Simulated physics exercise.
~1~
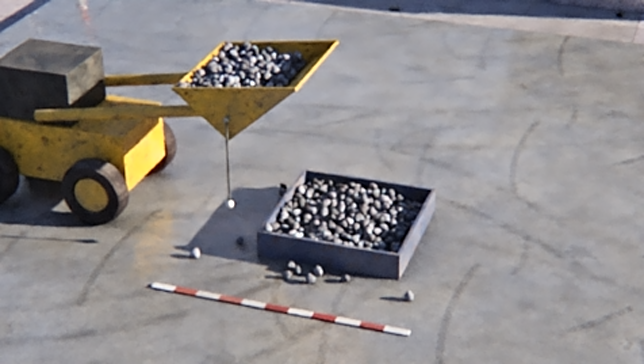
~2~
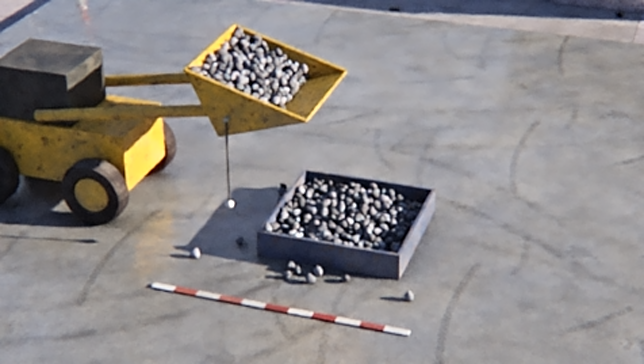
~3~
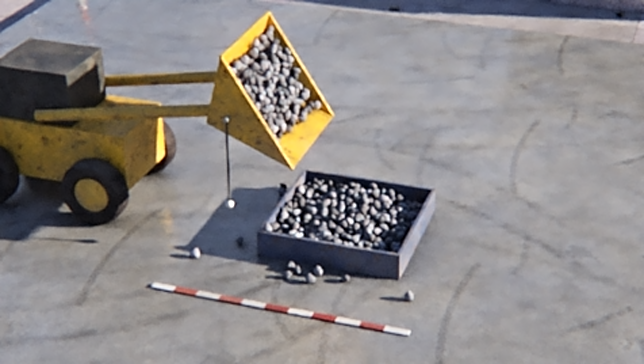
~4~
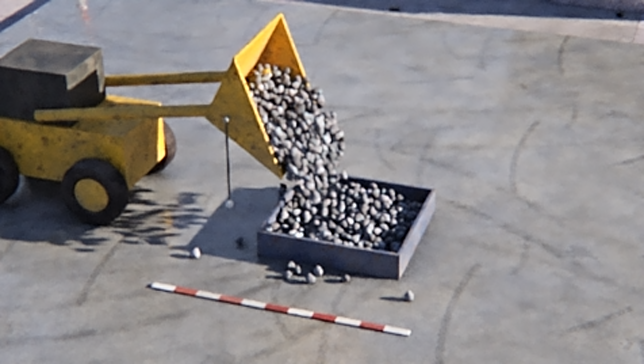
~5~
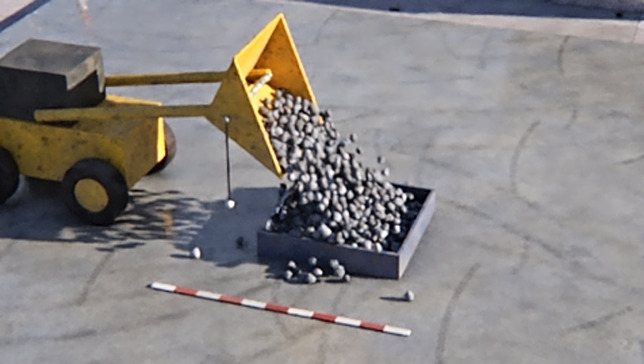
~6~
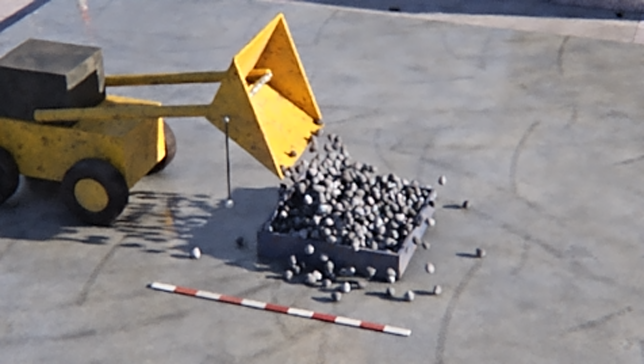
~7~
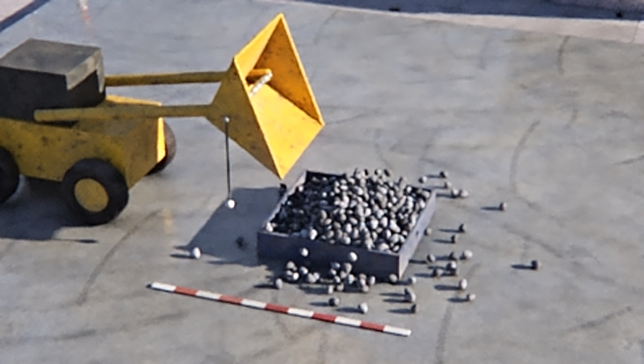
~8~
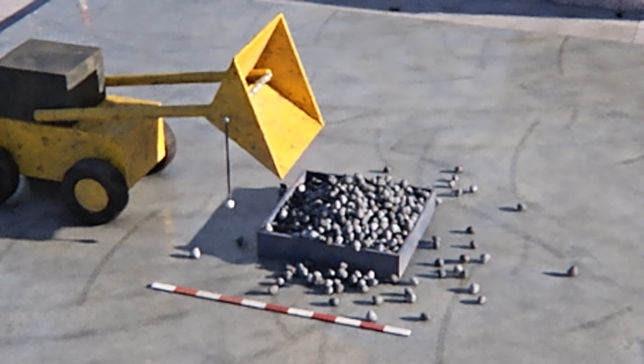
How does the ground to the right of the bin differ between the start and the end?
At the start the ground to the right of the bin is almost clear, with one stone lying near the end of the striped strip. By the end many loose stones lie scattered there, some well away from the bin.
